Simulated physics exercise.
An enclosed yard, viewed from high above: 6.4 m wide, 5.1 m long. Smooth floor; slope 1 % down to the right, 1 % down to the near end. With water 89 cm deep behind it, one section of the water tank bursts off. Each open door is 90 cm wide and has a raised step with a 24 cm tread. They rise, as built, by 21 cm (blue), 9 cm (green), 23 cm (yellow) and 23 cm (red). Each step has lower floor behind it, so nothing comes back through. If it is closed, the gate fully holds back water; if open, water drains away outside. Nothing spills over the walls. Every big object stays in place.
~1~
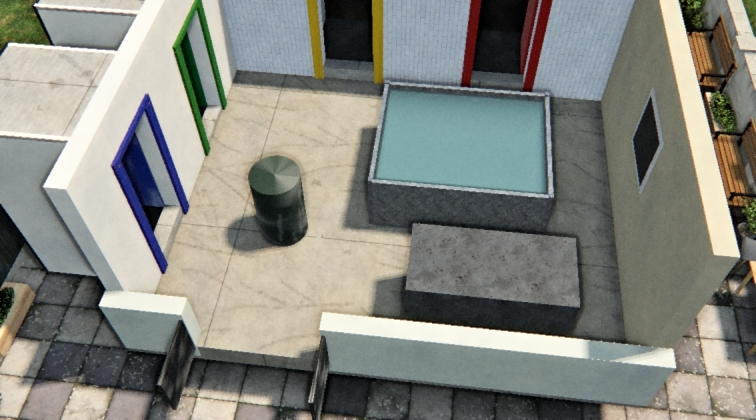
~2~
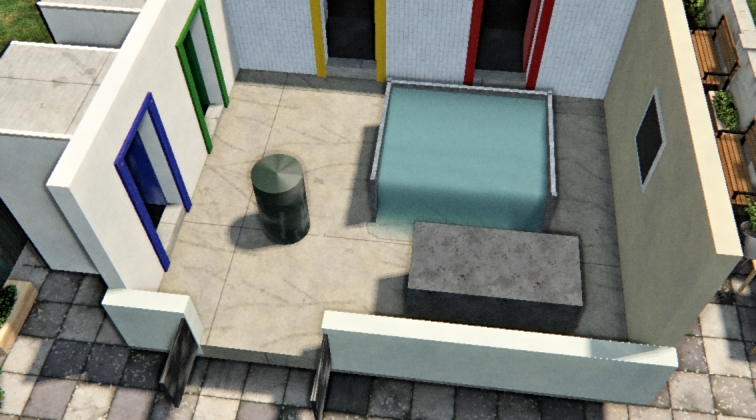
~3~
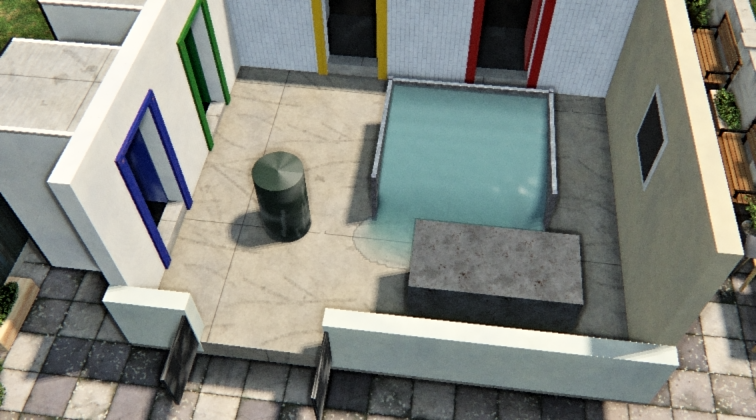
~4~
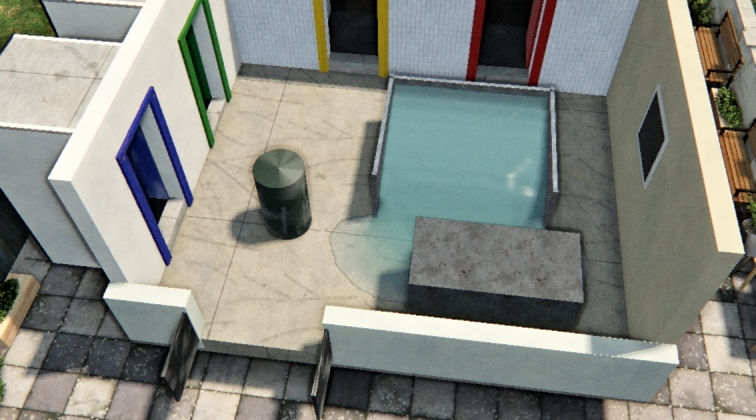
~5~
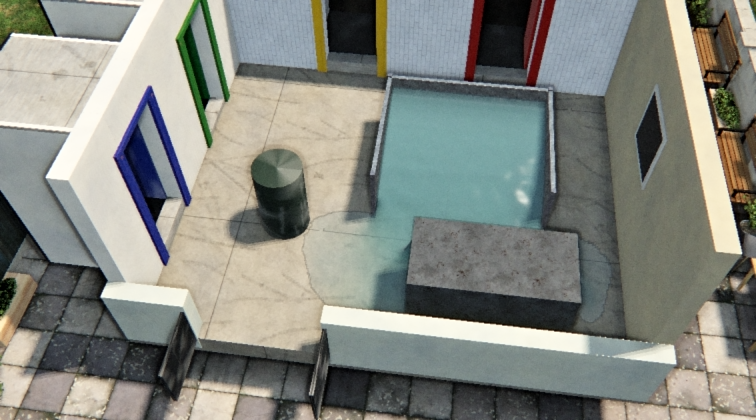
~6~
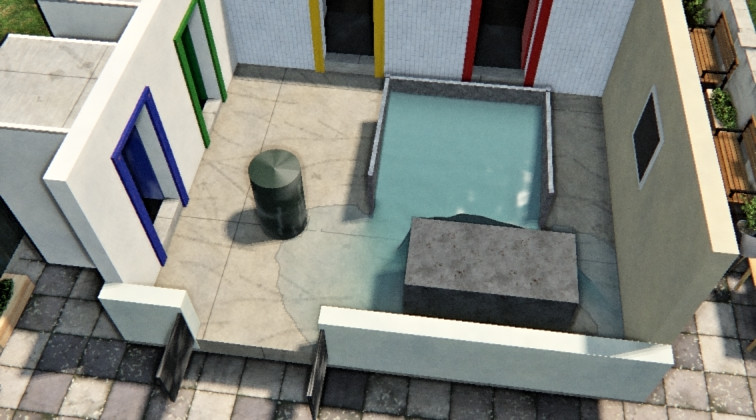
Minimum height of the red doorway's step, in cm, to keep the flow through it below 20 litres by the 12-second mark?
Roughly 8 cm.
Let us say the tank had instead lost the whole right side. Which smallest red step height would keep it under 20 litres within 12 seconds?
It should stand roughly 14.0 cm high.
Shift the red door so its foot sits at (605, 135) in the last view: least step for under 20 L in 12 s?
Around 16 cm would do it.
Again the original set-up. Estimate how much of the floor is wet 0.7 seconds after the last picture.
Roughly 35 percent.
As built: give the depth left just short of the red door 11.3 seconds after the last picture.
Lab note: Depth approx. 9.0 cm.
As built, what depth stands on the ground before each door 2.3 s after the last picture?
Lab note, cm: Blue 14; green 0; yellow 0; red 9.
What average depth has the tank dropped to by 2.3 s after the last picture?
About 28 centimetres.
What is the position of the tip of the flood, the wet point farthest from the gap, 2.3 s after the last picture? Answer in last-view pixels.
Front tip: Approx. (144, 315) px.
Then, 0.7 s after the last picture water covers 35 % of the floor, deepest (62 cm) near (458, 271); it has not reached the red door.
Then, 2.3 s after the last picture water covers 60 % of the floor, deepest (42 cm) near (452, 353); 9 cm at the red door, 0 litres in over its 23 cm step.
Then, 11.3 s after the last picture water covers 100 % of the floor, deepest (18 cm) near (480, 356); 9 cm at the red door, 0 litres in over its 23 cm step.
At the red door as built, the water peaked near 13 cm, 4.1 s after the last picture.
With a step of 6.5 cm, 41 litres would have come in within the 12 s; with 9 cm, 14 litres. So under 20 litres takes about 8 cm.
